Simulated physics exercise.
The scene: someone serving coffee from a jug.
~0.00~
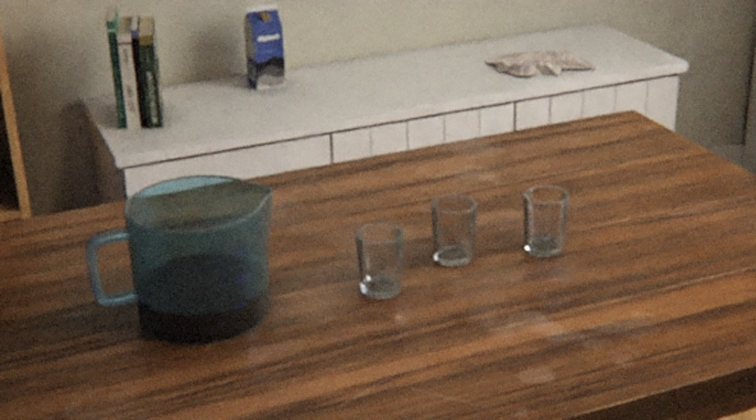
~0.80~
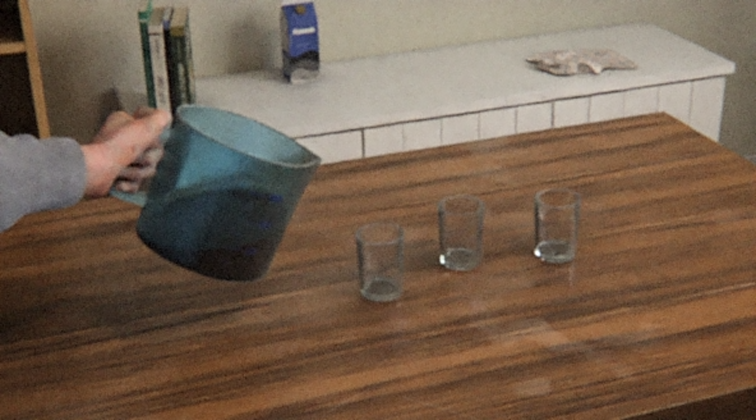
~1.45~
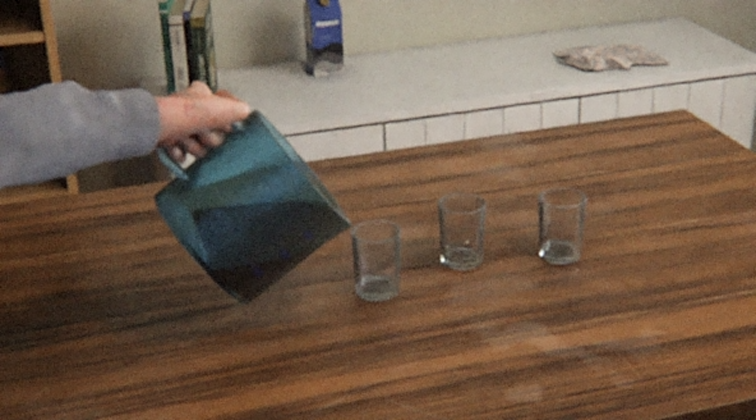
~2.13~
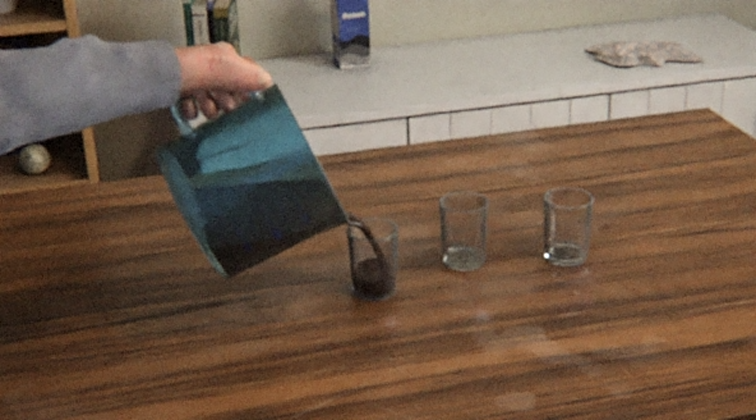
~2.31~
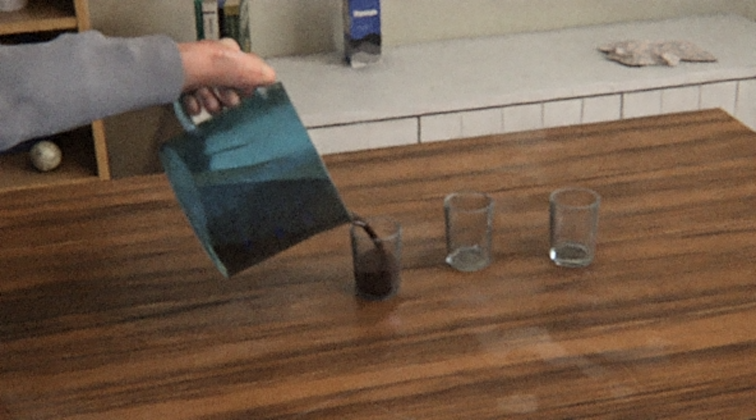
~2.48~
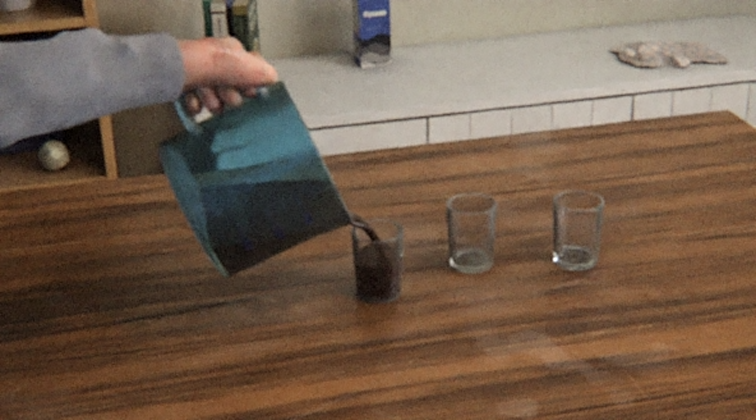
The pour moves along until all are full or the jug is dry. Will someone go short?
The coffee will do.
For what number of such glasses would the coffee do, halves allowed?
Roughly 5.0 servings.
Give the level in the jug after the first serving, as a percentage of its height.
Some 20 per cent.
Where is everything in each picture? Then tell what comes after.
The first picture shows all stand on the top; jug (200, 255) about a quarter full; three glasses, the last at (545, 219).
The second picture shows the hand lifts the jug; jug (225, 190) tipped 25° with all of its load; the first is empty.
In the third picture, the jug is brought over; jug (255, 205) tipped 55° with all of its load; three glasses, the last at (561, 224).
In the fourth picture, a stream runs into the first small glass; jug (255, 181) tipped 65° with nearly all of its load; the first is about a quarter full.
In the fifth picture, a stream runs into the first small glass; jug (258, 179) tipped 70° with nearly all of its load; three glasses, the last at (573, 225).
In the sixth picture, a stream runs into the first small glass; jug (259, 179) tipped 70° with nearly all of its load; the first is about half full.
After 2.8 s, the first is about three quarters full.
After 6.0 s, the first is done and the jug has about three quarters of its load.
After 12.4 s, all three are full and about a third of the coffee is over.
